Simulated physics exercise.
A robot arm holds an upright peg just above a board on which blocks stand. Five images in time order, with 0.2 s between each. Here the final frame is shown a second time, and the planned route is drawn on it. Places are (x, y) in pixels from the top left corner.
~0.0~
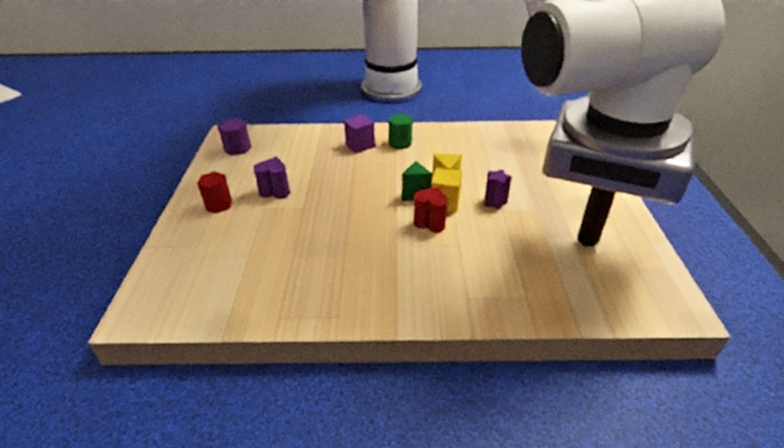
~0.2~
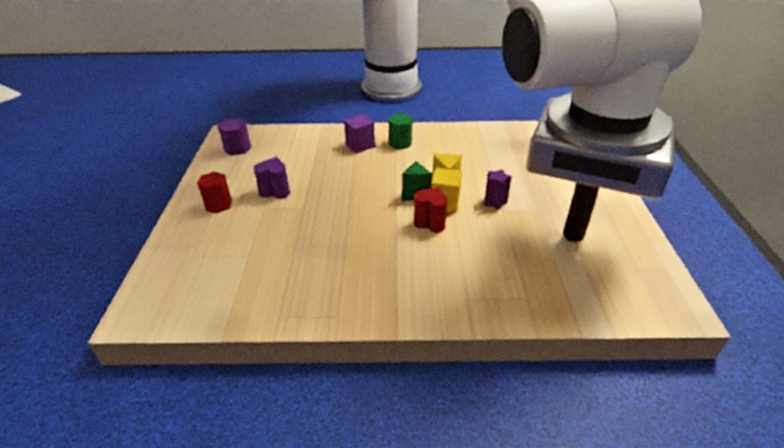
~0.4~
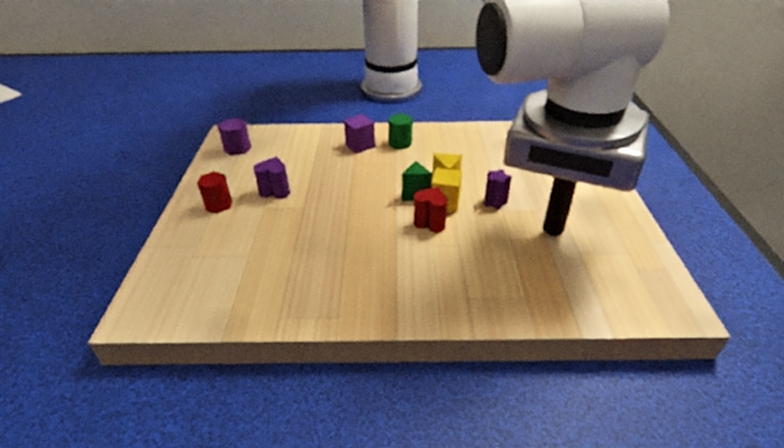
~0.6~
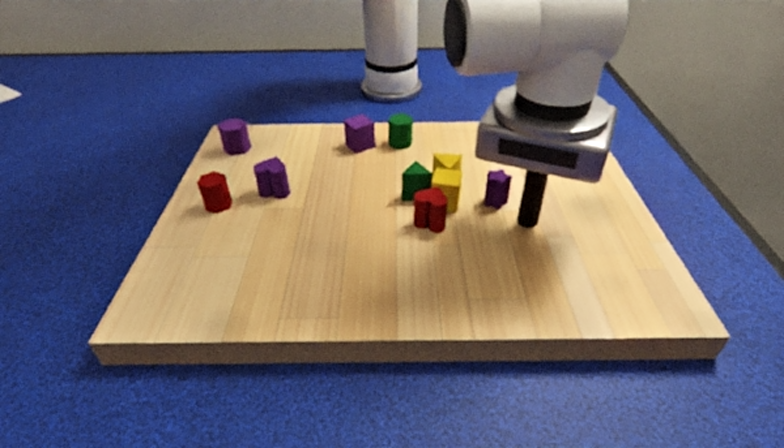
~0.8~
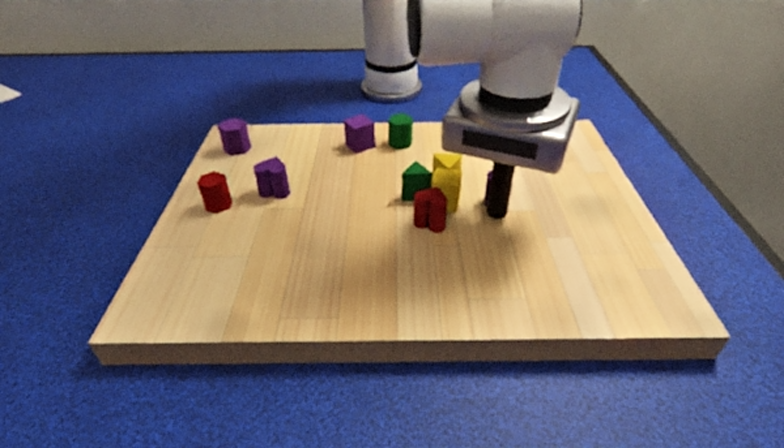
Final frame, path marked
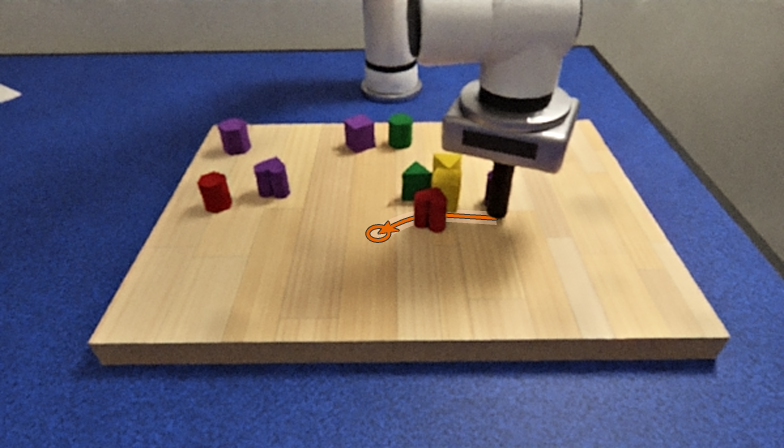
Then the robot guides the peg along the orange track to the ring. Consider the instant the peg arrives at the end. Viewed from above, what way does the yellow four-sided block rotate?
The answer is clockwise.
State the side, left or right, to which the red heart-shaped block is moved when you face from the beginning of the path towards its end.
Facing the way the path runs, start to end, you'll find the red heart-shaped block has shifted left.
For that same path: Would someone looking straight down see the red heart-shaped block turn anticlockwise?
That would be a yes.
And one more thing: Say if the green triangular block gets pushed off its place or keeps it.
At the moment the path ends, the green triangular block no longer stands where it did.
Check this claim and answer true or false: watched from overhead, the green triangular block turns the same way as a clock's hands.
False - the claim does not hold.
The line goes from (496, 218) over (454, 216) and (413, 218) to (378, 233).
One third of the way, peg (454, 210); green triangular block (414, 168), turned 15° anticlockwise; yellow four-sided block (442, 174), turned 20° clockwise.
Two thirds of the way, peg (413, 213); green triangular block (412, 165), turned 40° anticlockwise; red heart-shaped block (408, 205), turned 65° anticlockwise; yellow four-sided block (435, 173), turned 65° clockwise.
At the end, peg (378, 228); green triangular block (412, 165), turned 40° anticlockwise; red heart-shaped block (400, 214), turned 105° anticlockwise; yellow four-sided block (435, 173), turned 65° clockwise; purple star-shaped block unmoved.
